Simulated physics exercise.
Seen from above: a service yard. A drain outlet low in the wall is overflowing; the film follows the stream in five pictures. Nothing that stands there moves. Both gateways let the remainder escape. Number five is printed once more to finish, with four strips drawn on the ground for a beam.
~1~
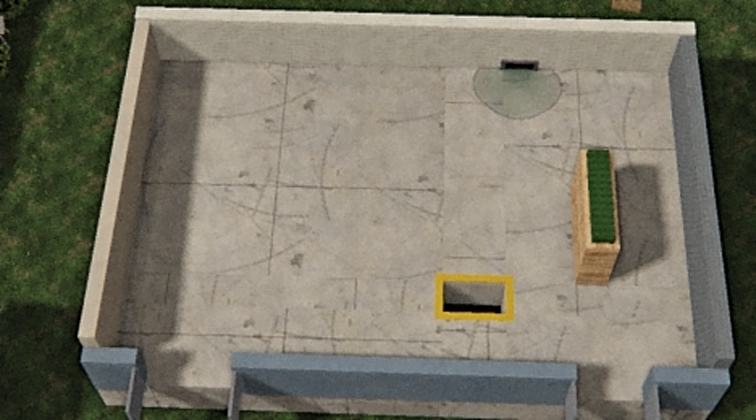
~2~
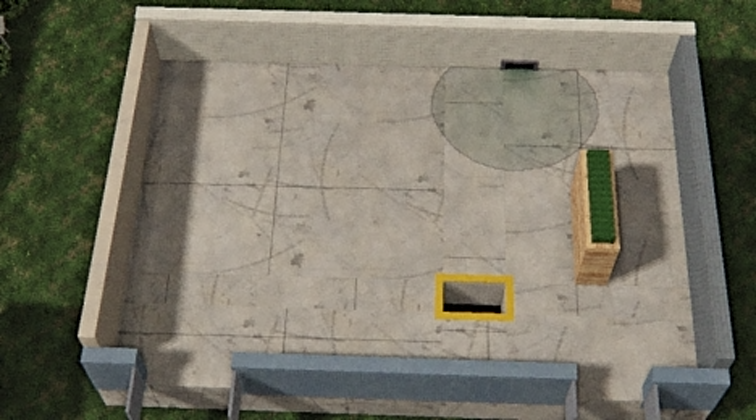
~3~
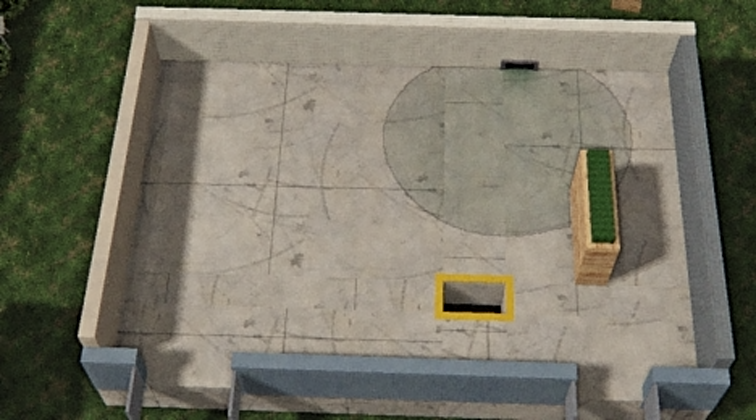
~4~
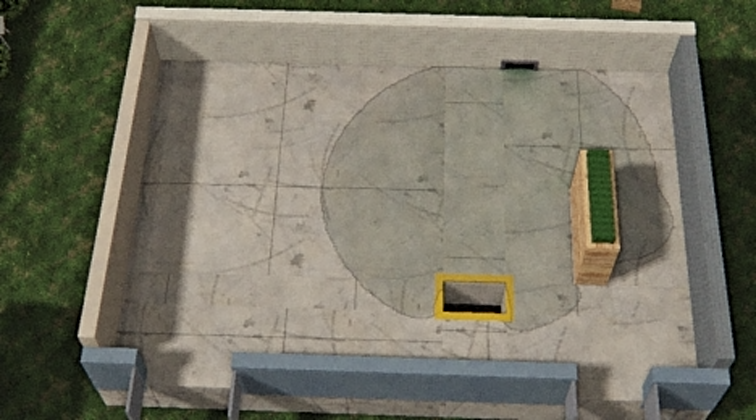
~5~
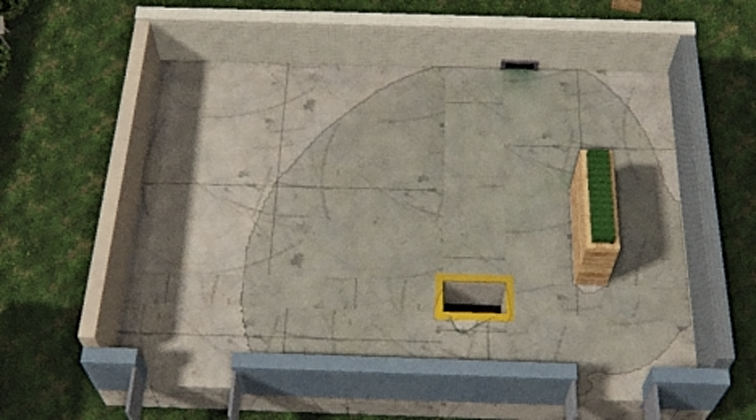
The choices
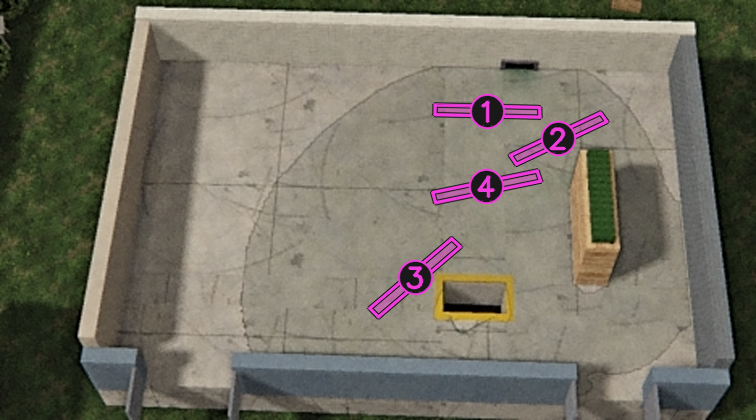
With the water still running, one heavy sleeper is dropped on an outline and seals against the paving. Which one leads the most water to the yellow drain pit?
Best: 3.
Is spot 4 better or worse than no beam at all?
Worse.
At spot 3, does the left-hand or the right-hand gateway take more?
More leaves on the left.
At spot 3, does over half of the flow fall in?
No.
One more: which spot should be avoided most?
That would be 1.
On the marked copy, 1 from (435, 109) to (539, 112); 2 from (513, 159) to (603, 117); 3 from (374, 312) to (455, 242); 4 from (434, 197) to (538, 176).
With 1, about 8 % of the stream runs into the yellow drain pit, about 92 % out by the gates.
With 2, about 16 % of the stream runs into the yellow drain pit, about 83 % out by the gates.
With 3, about 30 % of the stream runs into the yellow drain pit, about 69 % out by the gates.
With 4, about 13 % of the stream runs into the yellow drain pit, about 86 % out by the gates.
